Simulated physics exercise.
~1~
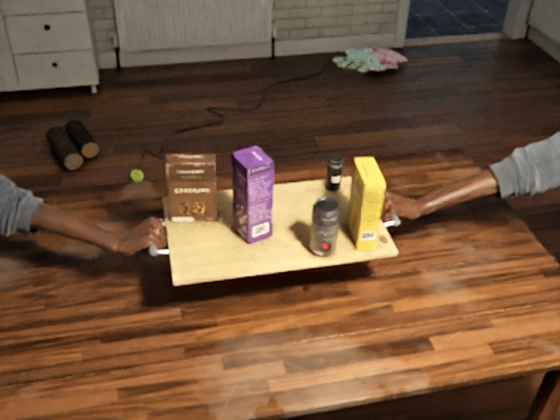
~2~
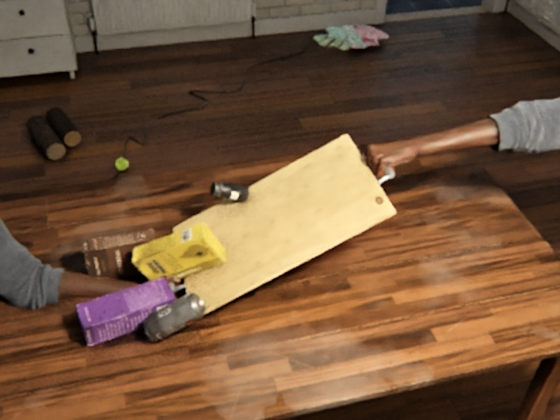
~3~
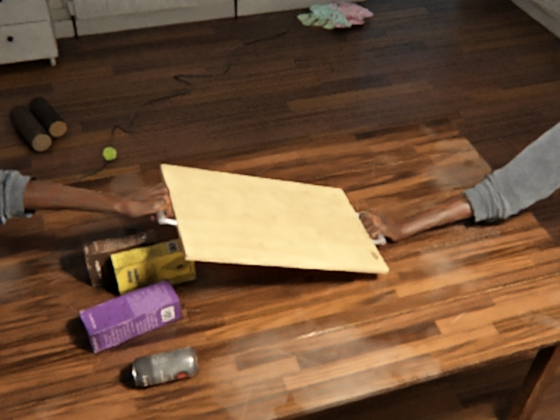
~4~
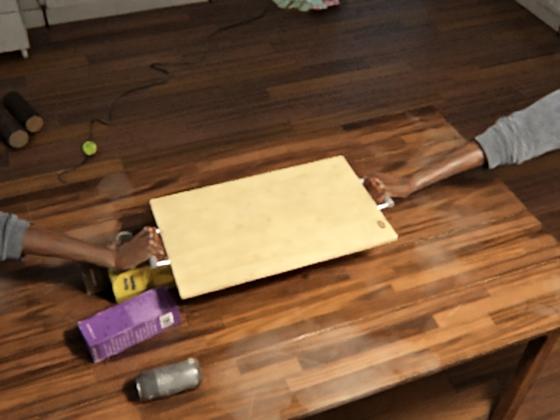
A pale wooden tray, held at each end by a hand over a brown plank table in a room seen from above, carries a brown packet and a purple carton on the left and a grey can, a small black shaker and a yellow packet on the right, all upright. The tray tips steeply down to the left, and the items topple and slide toward that end, the brown packet and purple carton leaving it first. The yellow packet, can and shaker follow. The hands then tilt the emptied tray down to the right and bring it back nearly level, with the purple carton and can lying on the table at the left and the yellow packet partly hidden beside the left hand.
